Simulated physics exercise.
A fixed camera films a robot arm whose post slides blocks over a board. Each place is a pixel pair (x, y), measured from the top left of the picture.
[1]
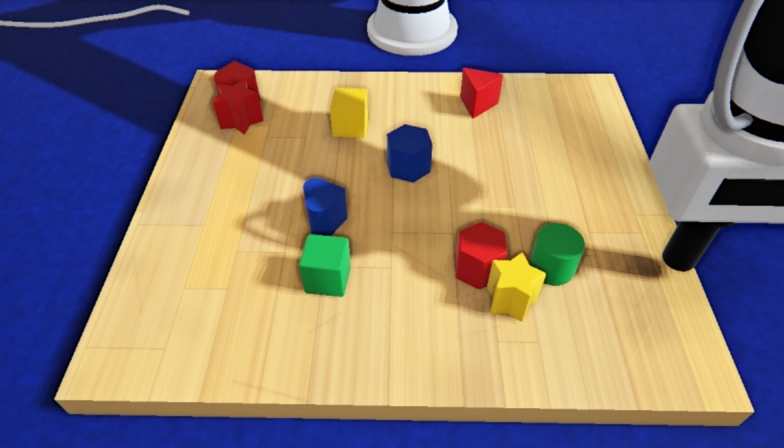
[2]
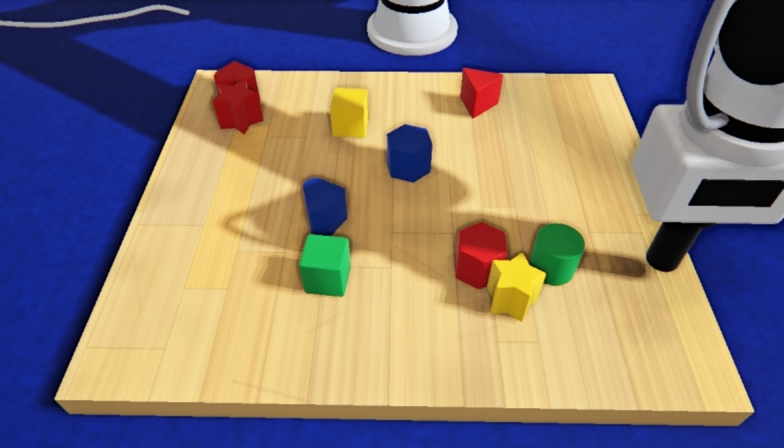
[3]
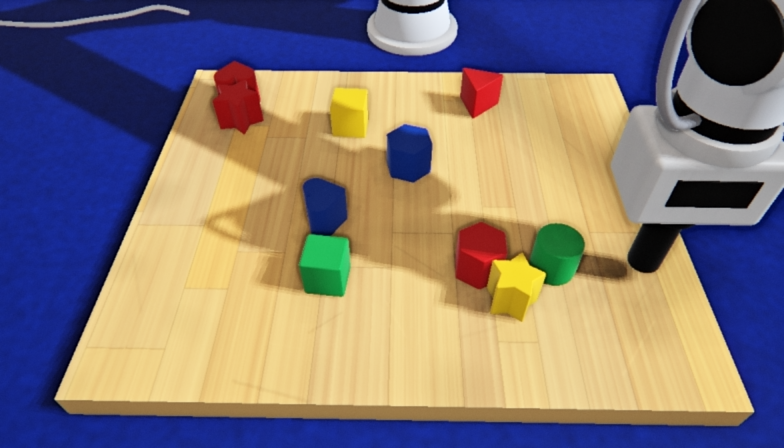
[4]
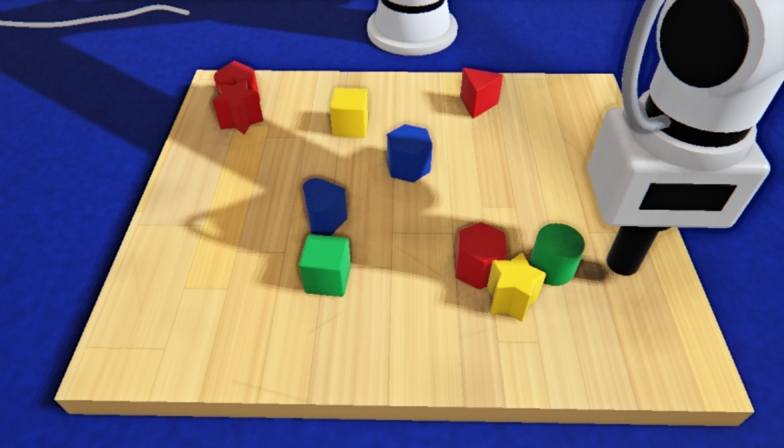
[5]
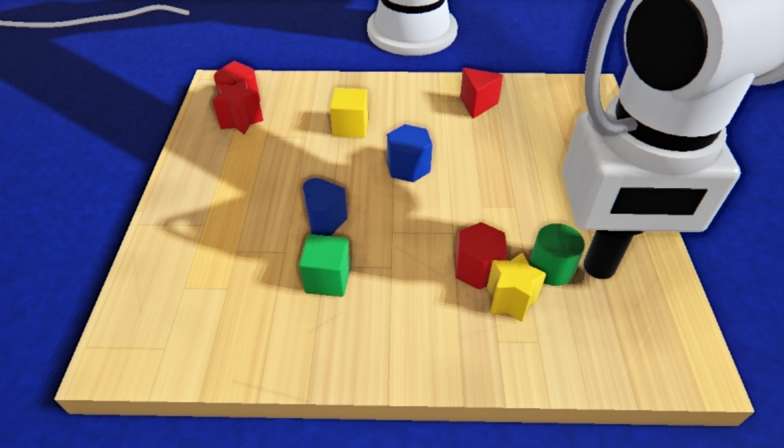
In this clip, a white robotic arm with a black post moves steadily left over the right side of a wooden board, nearing a green cylinder beside a yellow star and red hexagonal block, while the scattered colored blocks stay still.
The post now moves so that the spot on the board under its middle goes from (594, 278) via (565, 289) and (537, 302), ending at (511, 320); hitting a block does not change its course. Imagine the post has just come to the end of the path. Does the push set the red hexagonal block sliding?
I'd say no.
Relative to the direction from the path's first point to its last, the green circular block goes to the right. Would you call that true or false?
True
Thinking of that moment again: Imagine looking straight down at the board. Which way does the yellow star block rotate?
If we look at it from overhead, the yellow star block pivots clockwise.
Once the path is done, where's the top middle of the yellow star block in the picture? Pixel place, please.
The centre of its top will be at (479, 282).
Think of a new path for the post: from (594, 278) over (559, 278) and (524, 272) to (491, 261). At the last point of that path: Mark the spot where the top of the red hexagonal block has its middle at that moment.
At pixel (456, 237).
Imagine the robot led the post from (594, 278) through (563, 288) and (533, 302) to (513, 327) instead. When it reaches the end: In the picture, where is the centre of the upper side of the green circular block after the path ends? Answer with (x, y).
When the path ends, it will be at (532, 237).
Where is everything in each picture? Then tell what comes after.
The first frame shows post's lower end (677, 261); red hexagonal block (483, 241); yellow star block (518, 273); green circular block (561, 240).
The second frame shows post (661, 261); blocks still.
The third frame shows post (642, 262); blocks still.
The fourth frame shows post (622, 265); blocks still.
The fifth frame shows post (599, 268); red hexagonal block (483, 241); yellow star block (518, 273); green circular block (561, 240).
The first path, step by step. Halfway along, post (554, 285); green circular block (535, 238).
At the end, post (514, 310); red hexagonal block still; yellow star block (479, 282), turned 45° clockwise; green circular block (535, 238).
